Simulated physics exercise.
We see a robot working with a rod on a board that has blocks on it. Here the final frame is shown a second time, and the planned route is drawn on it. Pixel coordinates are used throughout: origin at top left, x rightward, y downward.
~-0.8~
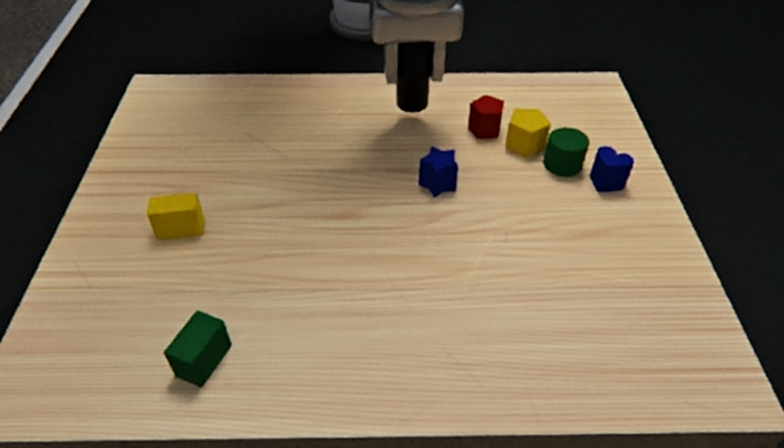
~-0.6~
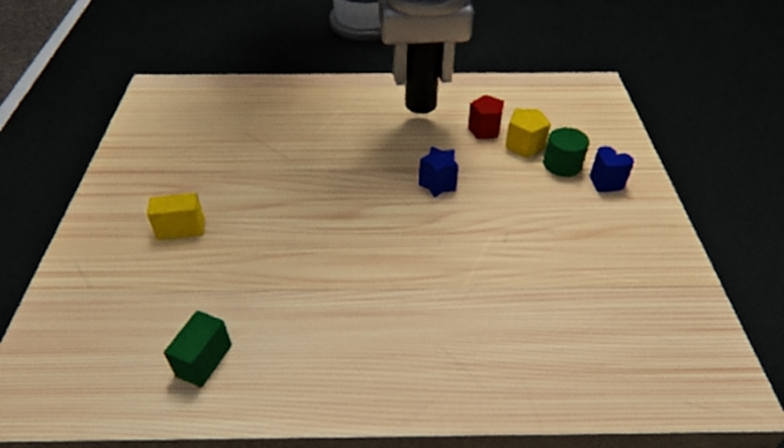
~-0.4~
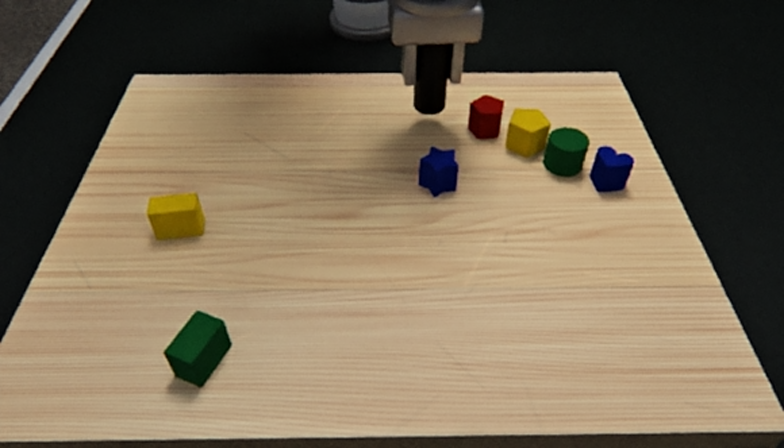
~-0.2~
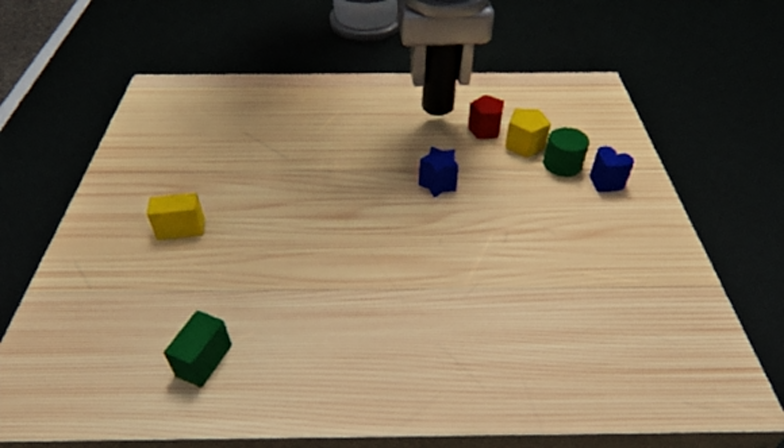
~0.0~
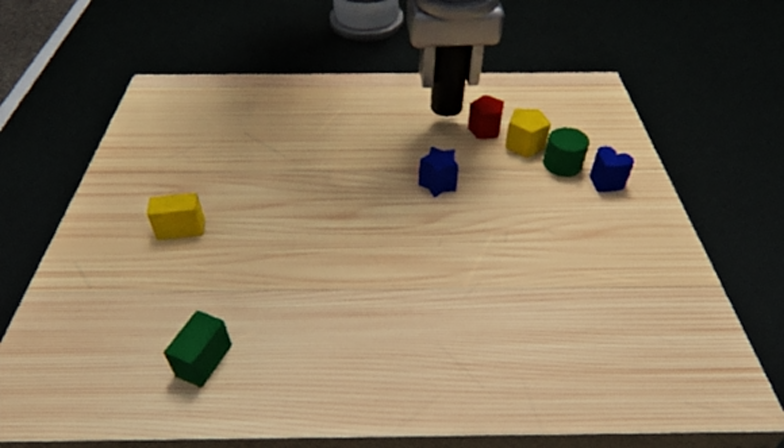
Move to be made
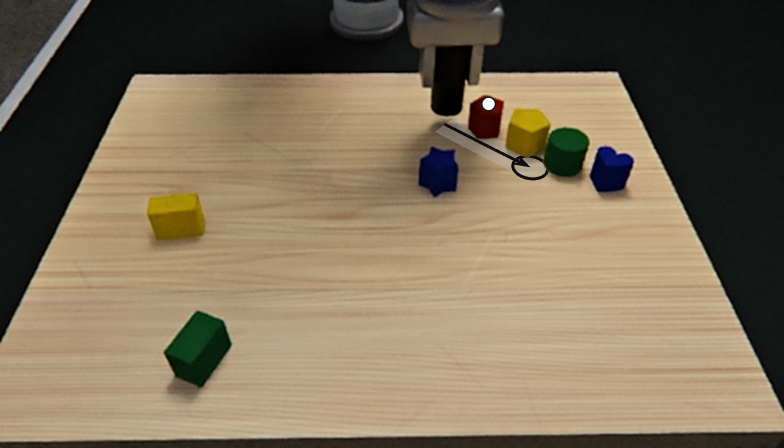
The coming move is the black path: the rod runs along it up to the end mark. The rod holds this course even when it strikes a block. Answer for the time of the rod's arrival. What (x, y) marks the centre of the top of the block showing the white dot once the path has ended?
Located at (517, 109).
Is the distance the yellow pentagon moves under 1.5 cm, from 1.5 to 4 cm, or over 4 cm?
It ends 1.5 to 4 cm from its spot.
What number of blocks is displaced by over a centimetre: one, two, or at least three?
My forecast: 2.
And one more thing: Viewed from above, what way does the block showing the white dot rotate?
Top view: Counterclockwise.
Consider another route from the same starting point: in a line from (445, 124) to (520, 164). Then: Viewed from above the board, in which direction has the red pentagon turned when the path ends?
Verdict: Counterclockwise.
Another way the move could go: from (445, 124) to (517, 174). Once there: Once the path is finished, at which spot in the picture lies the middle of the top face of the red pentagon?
Its top middle will sit at (509, 112).
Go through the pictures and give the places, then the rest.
Rod's lower end at (412, 104); red pentagon at (489, 104); yellow pentagon at (530, 119); green round block at (570, 138); blue heart block at (615, 156), in the first frame.
Rod at (421, 105); blocks still, in the second frame.
Rod at (429, 106); blocks still, in the third frame.
Rod at (438, 107); blocks still, in the fourth frame.
Rod at (446, 108); red pentagon at (489, 104); yellow pentagon at (530, 119); green round block at (570, 138); blue heart block at (615, 156), in the fifth frame.
Drawn move, straight from (445, 124) to (530, 167); the dot is on the red pentagon.
What follows on the original path. One third of the way, rod at (475, 122); red pentagon at (508, 107), turned 40° anticlockwise; yellow pentagon at (539, 118), turned 25° clockwise.
Two thirds of the way, rod at (504, 136); red pentagon at (517, 109), turned 95° anticlockwise; yellow pentagon at (556, 116), turned 35° clockwise; green round block at (574, 140).
At the end, rod at (534, 150); red pentagon at (517, 109), turned 95° anticlockwise; yellow pentagon at (556, 116), turned 40° clockwise; green round block at (574, 140); blue heart block still.
